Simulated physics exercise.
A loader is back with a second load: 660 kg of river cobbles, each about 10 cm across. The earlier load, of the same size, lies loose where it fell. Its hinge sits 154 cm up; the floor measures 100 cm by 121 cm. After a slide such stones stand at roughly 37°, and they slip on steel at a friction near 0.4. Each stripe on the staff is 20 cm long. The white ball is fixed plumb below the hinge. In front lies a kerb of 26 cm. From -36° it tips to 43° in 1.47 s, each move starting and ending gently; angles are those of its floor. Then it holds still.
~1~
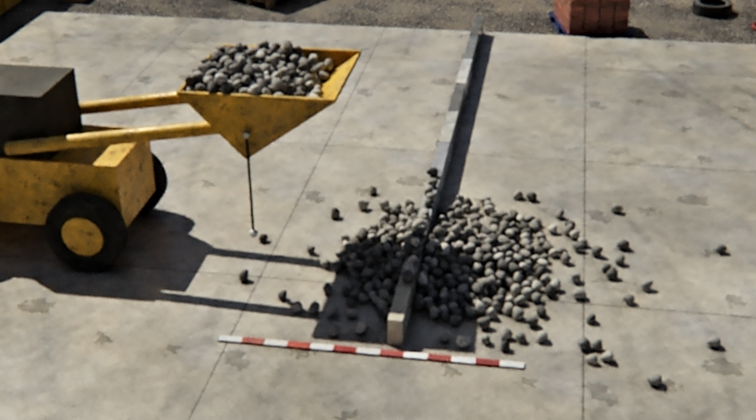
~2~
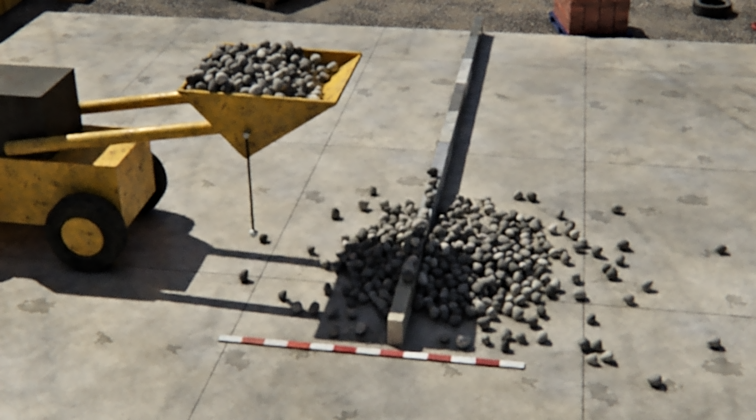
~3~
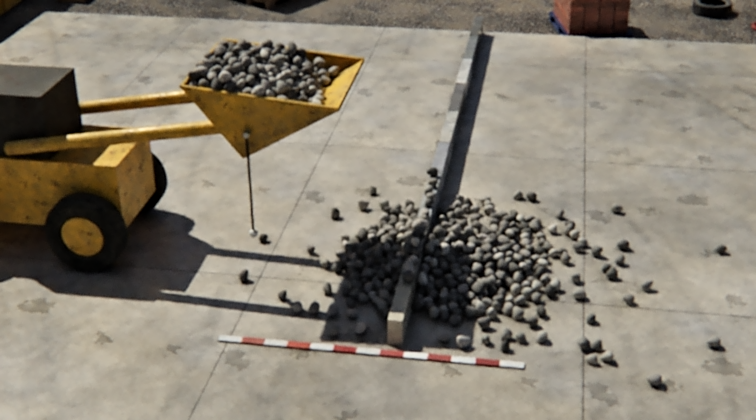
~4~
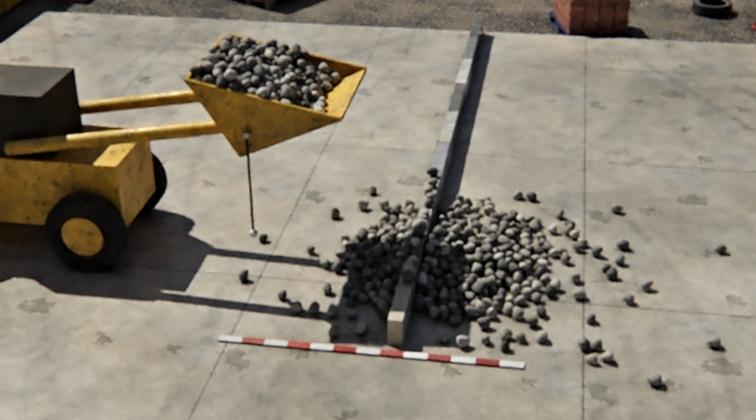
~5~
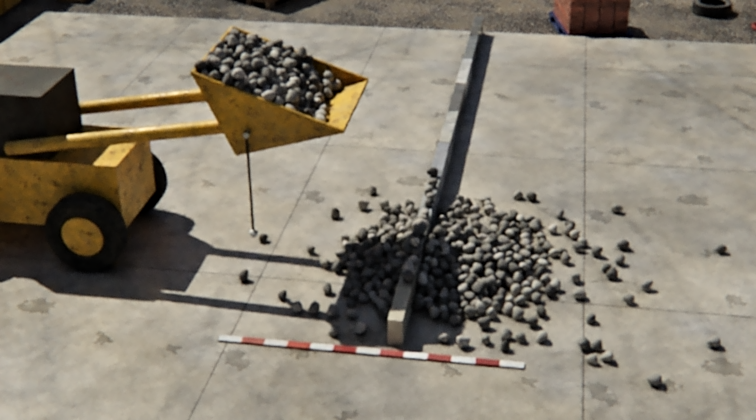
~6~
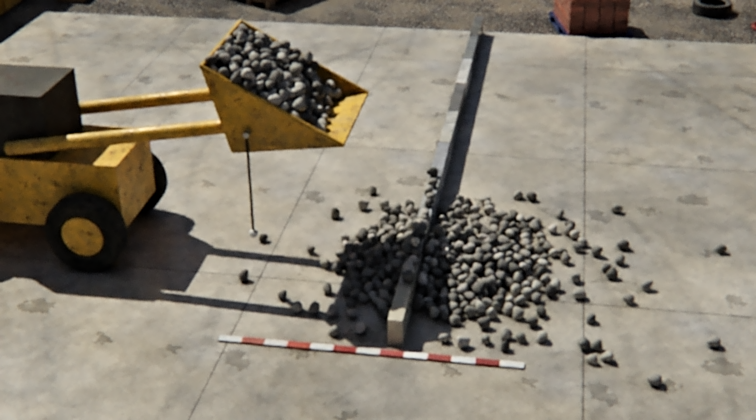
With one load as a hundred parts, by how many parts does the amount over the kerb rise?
Close to 3 parts in a hundred.
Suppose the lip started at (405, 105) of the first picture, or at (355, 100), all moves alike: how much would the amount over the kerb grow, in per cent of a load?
Near 70 per cent from the first place, 15 from the second.
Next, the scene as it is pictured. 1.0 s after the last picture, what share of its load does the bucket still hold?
It holds some 30 per cent.
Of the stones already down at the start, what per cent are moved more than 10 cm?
About 10 per cent.
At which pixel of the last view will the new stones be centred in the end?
Their middle is at about (370, 247).
Then, 0.5 s after the last picture the floor is at 31°; in per cent of one load, 97 in the bucket, 37 on this side of the kerb, 66 over the kerb; the foremost stones are at (652, 279).
Then, 1.0 s after the last picture the floor is at 43°; in per cent of one load, 30 in the bucket, 105 on this side of the kerb, 66 over the kerb; the foremost stones are at (652, 279).
Then, 1.3 s after the last picture the floor is at 43°; in per cent of one load, 1 in the bucket, 131 on this side of the kerb, 68 over the kerb; the foremost stones are at (652, 279).
Then, 4.2 s after the last picture the floor is at 43°; in per cent of one load, 0 in the bucket, 131 on this side of the kerb, 70 over the kerb; the foremost stones are at (652, 279). Net gain over the kerb, 3.
